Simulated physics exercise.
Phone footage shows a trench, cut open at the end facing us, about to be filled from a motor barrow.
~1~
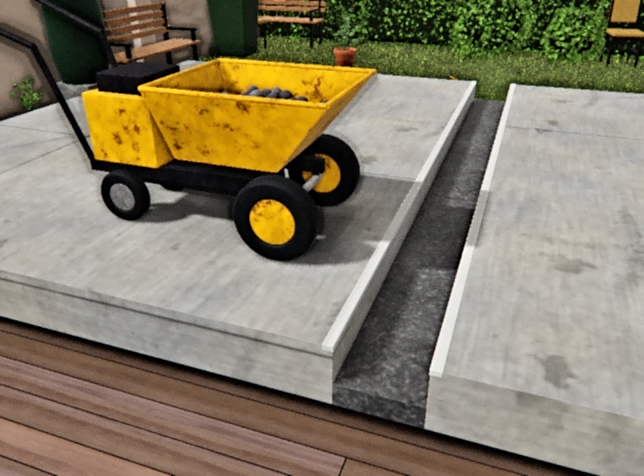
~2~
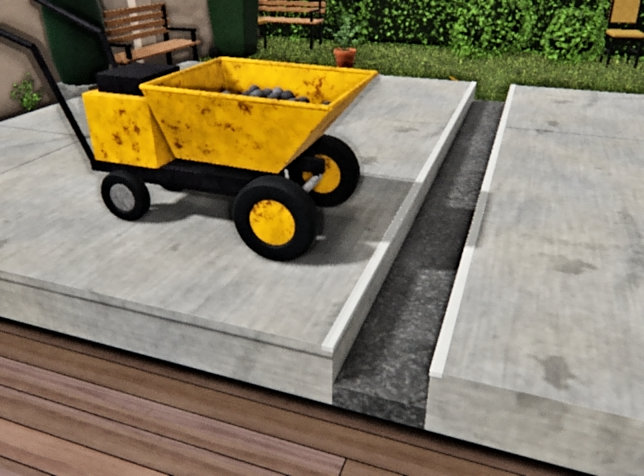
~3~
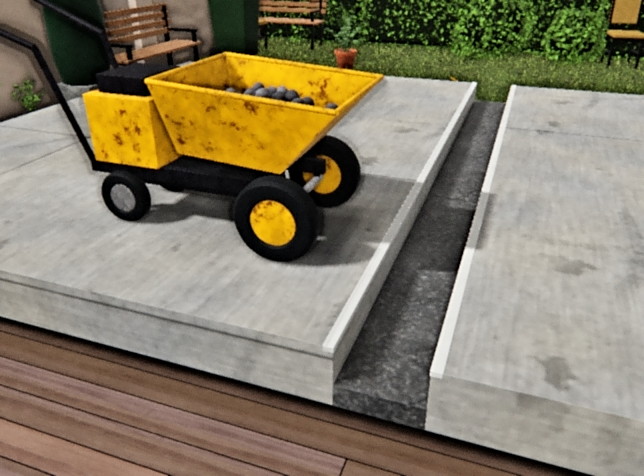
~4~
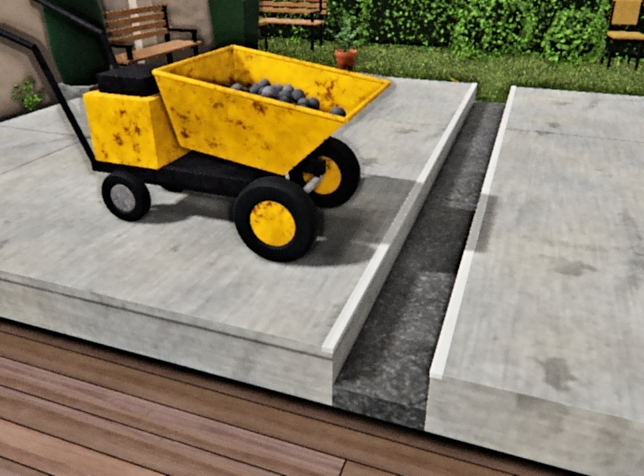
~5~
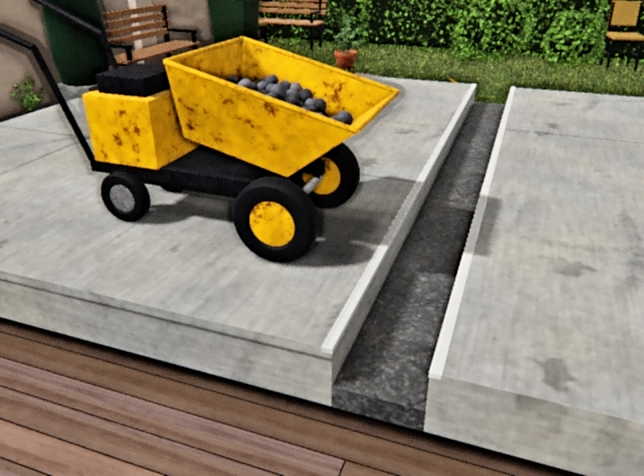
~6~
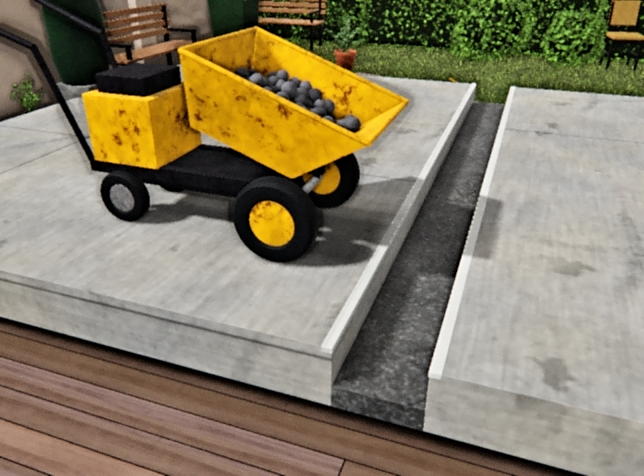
A yellow motor barrow stands beside a trench as its skip of round cobbles tilts right.
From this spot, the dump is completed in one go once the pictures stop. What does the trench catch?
Exceeds half.
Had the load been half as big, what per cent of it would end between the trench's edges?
Roughly 100 percent.
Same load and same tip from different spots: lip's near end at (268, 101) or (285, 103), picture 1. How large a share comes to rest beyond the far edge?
You'd get around 0 in a hundred, then 0 in a hundred.
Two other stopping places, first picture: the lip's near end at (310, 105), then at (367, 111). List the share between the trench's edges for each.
First spot: 100 %, second spot: 20 %.
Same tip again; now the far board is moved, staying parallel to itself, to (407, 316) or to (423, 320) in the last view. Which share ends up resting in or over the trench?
Near 10 % and 50 %.
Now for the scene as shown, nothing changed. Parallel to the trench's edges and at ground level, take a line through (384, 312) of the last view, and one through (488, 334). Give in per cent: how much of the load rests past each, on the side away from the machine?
Result, first then second: 80 %, 10 %.
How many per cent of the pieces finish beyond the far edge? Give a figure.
15 per cent.
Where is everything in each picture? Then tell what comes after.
The first frame shows lip of the skip near (327, 107), level; top of the load near (249, 113), round cobbles; first edge of the trench near (351, 303); far edge near (449, 323), the trench over half as wide as the skip, and about half as deep as wide.
The second frame shows lip of the skip near (329, 109), level; top of the load near (246, 108).
The third frame shows lip of the skip near (336, 113), tipped barely; top of the load near (243, 106).
The fourth frame shows lip of the skip near (345, 121), tipped a little; top of the load near (244, 94).
The fifth frame shows lip of the skip near (356, 131), tipped a little; top of the load near (252, 89).
The sixth frame shows lip of the skip near (368, 144), tipped clearly; top of the load near (256, 82); first edge of the trench near (350, 305); far edge near (449, 325).
Shortly afterwards, skip tipped steeply; the whole lot in the skip.
Next, skip tipped right over; near two thirds in the skip; near a third in or heaped over the trench; only a few beyond it.
Some moments later, skip tipped right over; a little in the skip; the bulk in or heaped over the trench; a little beyond it.
In the end, skip tipped right over; a little in the skip; the bulk in or heaped over the trench; a little beyond it.
